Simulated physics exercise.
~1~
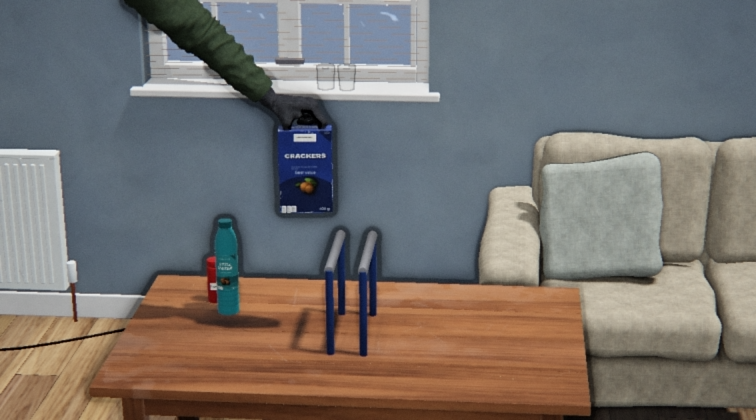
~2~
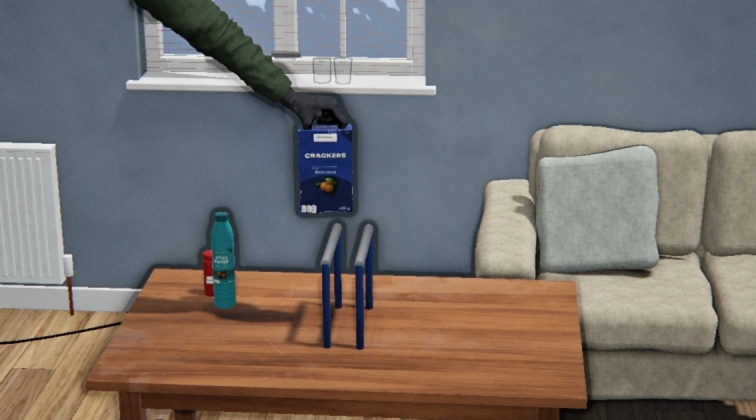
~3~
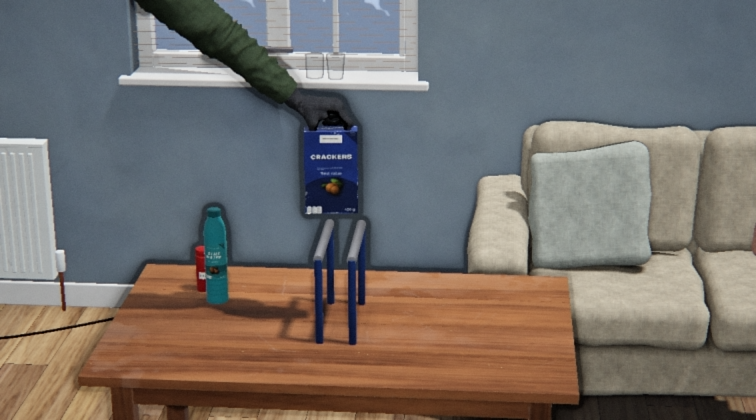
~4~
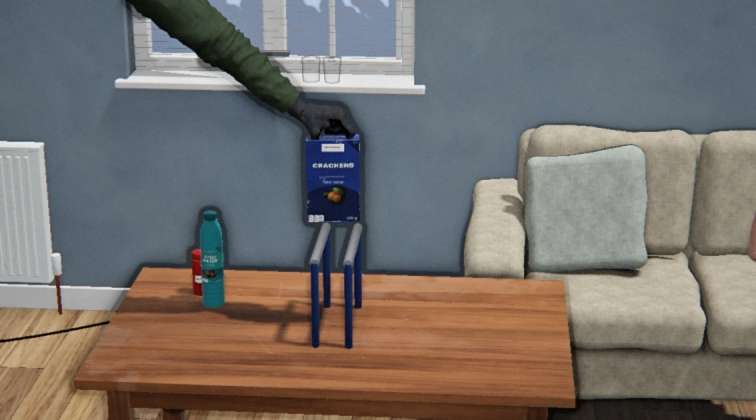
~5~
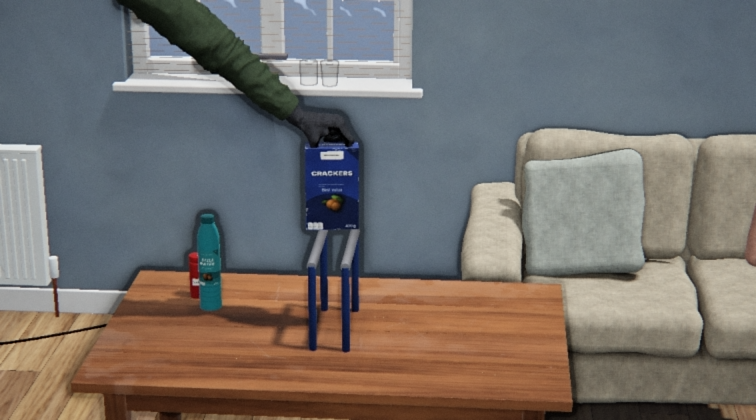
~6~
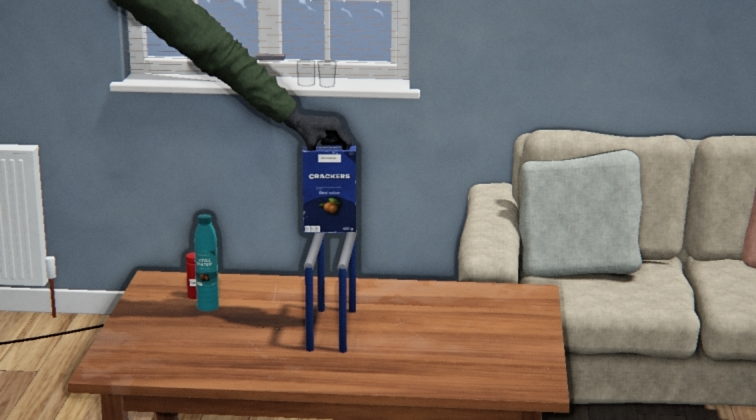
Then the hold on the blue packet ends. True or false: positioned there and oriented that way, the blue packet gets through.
False.
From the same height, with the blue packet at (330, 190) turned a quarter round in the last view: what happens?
Well, it simply falls right through.
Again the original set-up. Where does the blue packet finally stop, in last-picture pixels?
In the last picture, near pixel (330, 204).
Then, 0.32 s past the last view, blue packet displaced a little near (330, 205).
Then, 0.66 s past the last view, blue packet resting near (330, 205).
Finally, moved from the start, blue packet; the other 2 still in place. Final places as the last picture's camera would see them, blue packet near (330, 205). The packet lodges.
